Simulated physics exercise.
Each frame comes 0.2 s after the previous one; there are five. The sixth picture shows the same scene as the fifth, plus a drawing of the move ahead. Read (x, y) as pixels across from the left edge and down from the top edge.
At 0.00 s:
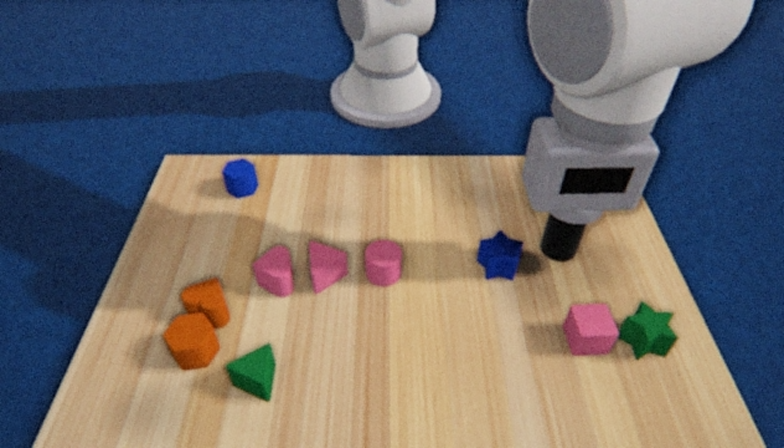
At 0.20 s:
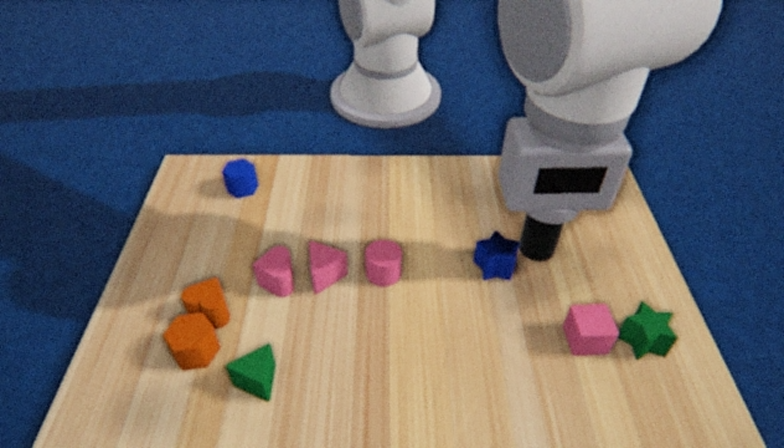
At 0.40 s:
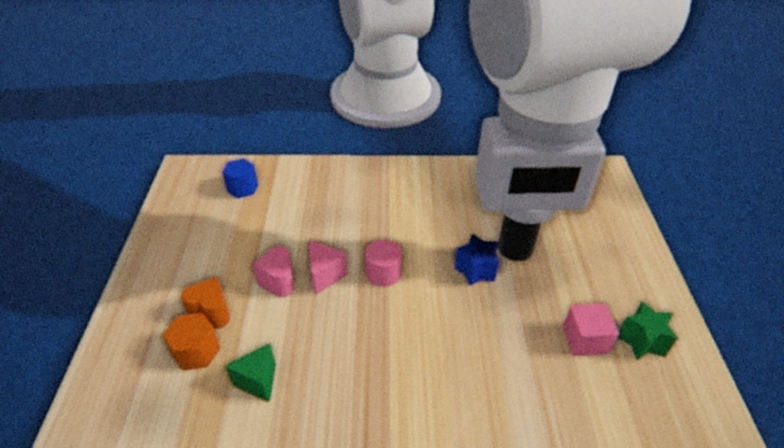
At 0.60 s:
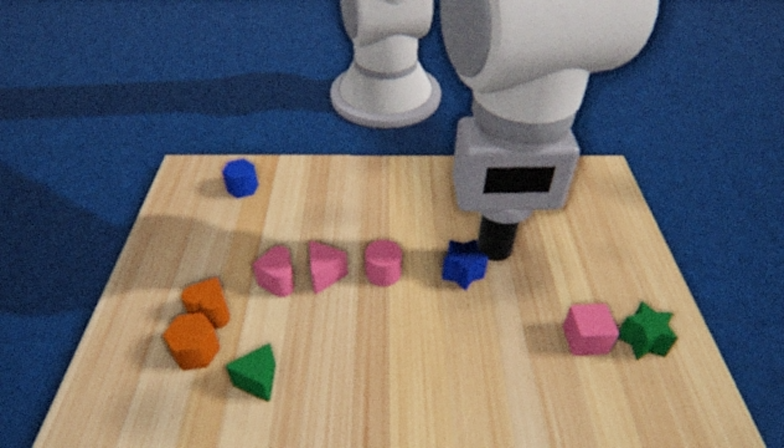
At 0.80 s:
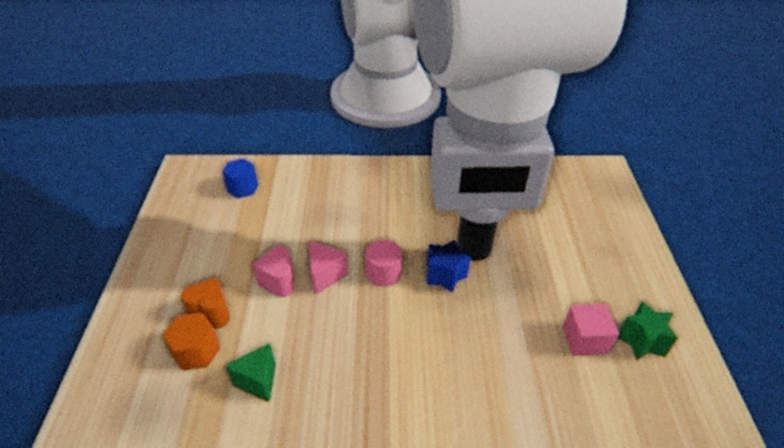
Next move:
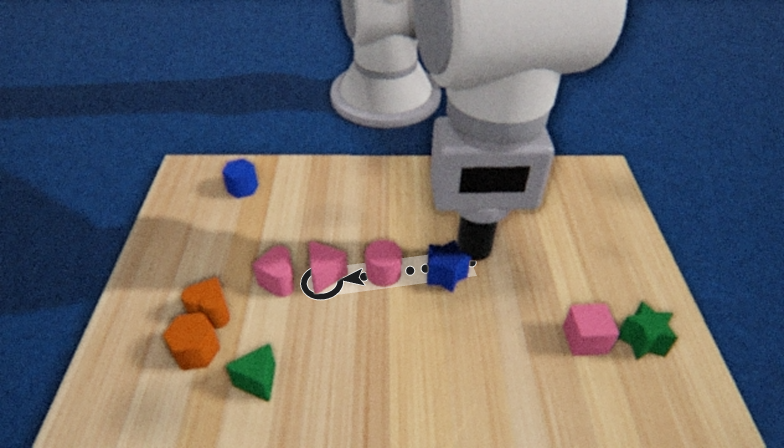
In this clip, a robot arm with a black stick tip moves left across a wooden table scattered with coloured blocks, pushing a blue star leftward toward a row of pink blocks while the other blocks stay still.
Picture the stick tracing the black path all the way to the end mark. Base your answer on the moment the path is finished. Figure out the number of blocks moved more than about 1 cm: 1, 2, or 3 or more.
Moved: 3 or more.
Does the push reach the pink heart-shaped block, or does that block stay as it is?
That one moves away.
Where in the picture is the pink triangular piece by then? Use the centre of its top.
My best guess is (263, 237).
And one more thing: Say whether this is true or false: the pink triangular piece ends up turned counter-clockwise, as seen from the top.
Verdict: True.
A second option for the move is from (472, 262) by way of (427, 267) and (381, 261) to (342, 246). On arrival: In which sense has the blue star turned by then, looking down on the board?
Counterclockwise from above.
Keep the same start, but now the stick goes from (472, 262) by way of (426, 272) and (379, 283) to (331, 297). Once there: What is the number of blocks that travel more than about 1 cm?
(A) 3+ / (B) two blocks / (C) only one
The one that fits is A, 3+.
The line goes straight from (472, 262) to (322, 282).
The first path, step by step. One third of the way, stick (424, 255); pink triangular piece (318, 255); pink disc (360, 254); blue star (398, 265).
Two thirds of the way, stick (372, 262); pink triangular piece (303, 252), turned 30° anticlockwise; pink disc (335, 256); blue star (367, 282), turned 50° anticlockwise.
At the end, stick (320, 268); pink heart-shaped block (250, 263), turned 45° anticlockwise; pink triangular piece (263, 237), turned 25° anticlockwise; pink disc (286, 251); blue star (359, 284), turned 80° anticlockwise.
